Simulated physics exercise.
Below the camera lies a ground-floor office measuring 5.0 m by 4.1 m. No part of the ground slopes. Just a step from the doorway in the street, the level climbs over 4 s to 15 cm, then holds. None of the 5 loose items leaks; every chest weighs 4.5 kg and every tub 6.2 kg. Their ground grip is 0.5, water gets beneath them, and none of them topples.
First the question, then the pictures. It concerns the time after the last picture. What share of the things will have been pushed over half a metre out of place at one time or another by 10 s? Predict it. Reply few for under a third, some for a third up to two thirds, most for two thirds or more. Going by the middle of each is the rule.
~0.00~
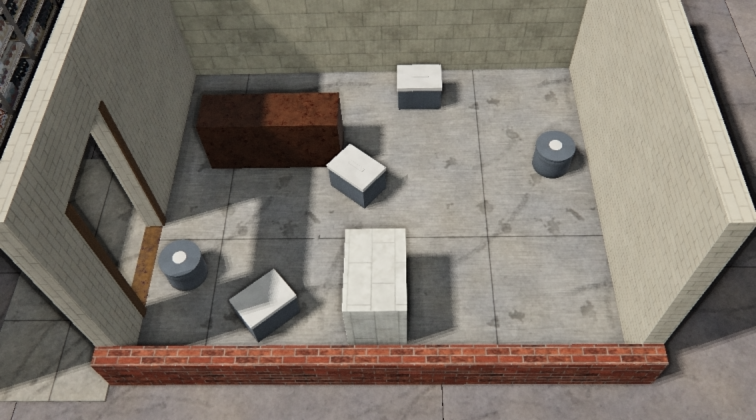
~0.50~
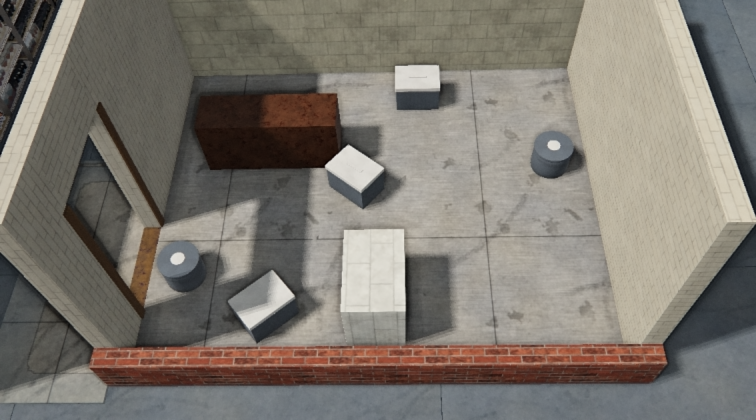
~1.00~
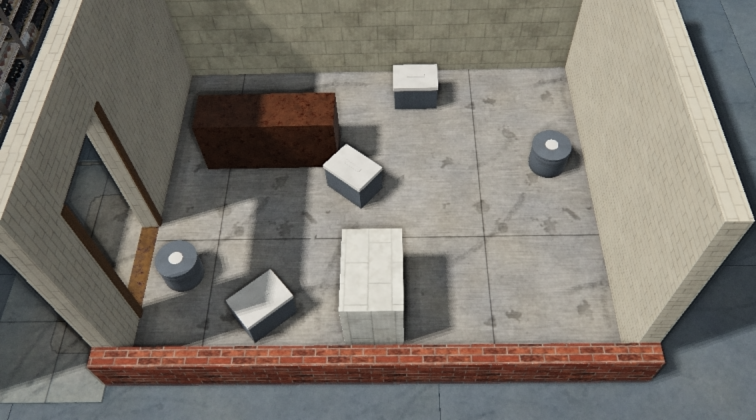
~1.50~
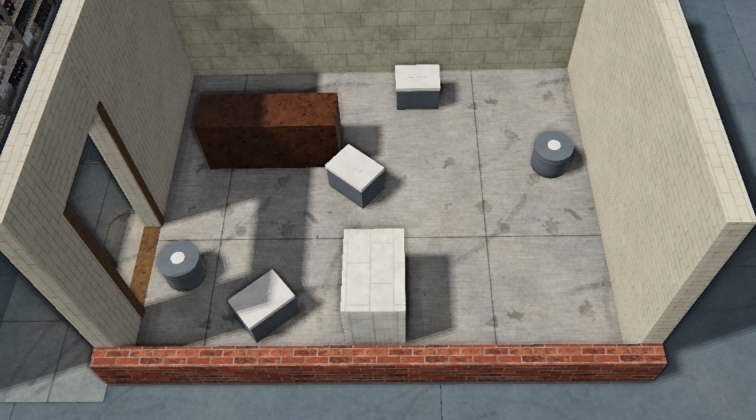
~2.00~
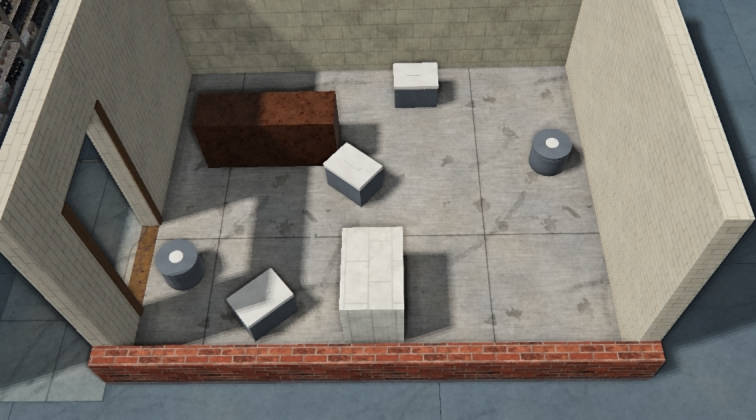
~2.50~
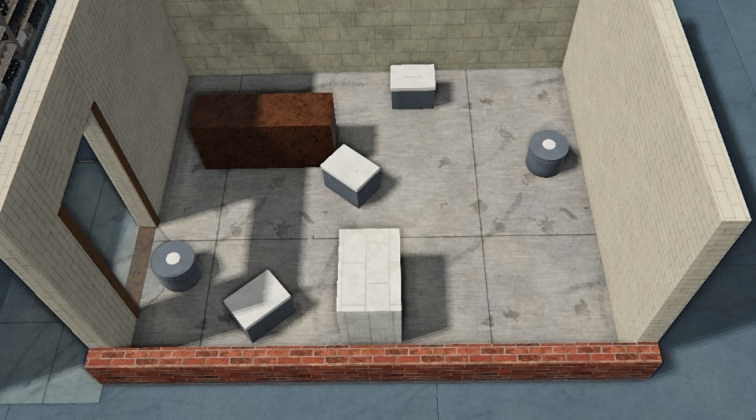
Some.
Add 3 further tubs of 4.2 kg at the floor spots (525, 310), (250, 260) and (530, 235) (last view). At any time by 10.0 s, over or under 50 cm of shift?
Order as asked - falls below the limit, exceeds the limit, falls below the limit.
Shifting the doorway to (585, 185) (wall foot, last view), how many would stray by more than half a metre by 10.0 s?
Then it comes to 3 of them.
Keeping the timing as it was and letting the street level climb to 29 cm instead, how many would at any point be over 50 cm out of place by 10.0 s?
The count would be 5.
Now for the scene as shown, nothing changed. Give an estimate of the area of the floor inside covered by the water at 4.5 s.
Around 4.0 m2 of it.
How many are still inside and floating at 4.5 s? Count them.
Count: 0.
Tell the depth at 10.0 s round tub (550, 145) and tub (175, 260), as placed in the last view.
Some 3 cm at the first, some 3 cm at the second.
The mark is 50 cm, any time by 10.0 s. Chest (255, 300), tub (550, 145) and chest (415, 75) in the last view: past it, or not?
So that's beyond it for the first, inside it for the second and inside it for the last.
After 3.5 s 0 of 5 are over 50 cm from their spots; 0 afloat.
After 4.5 s 1 of 5 are over 50 cm from their spots; 0 afloat.
After 7.0 s 3 of 5 are over 50 cm from their spots; 2 afloat.
After 10.0 s 3 of 5 are over 50 cm from their spots, and 3 have been at some point; 2 afloat.
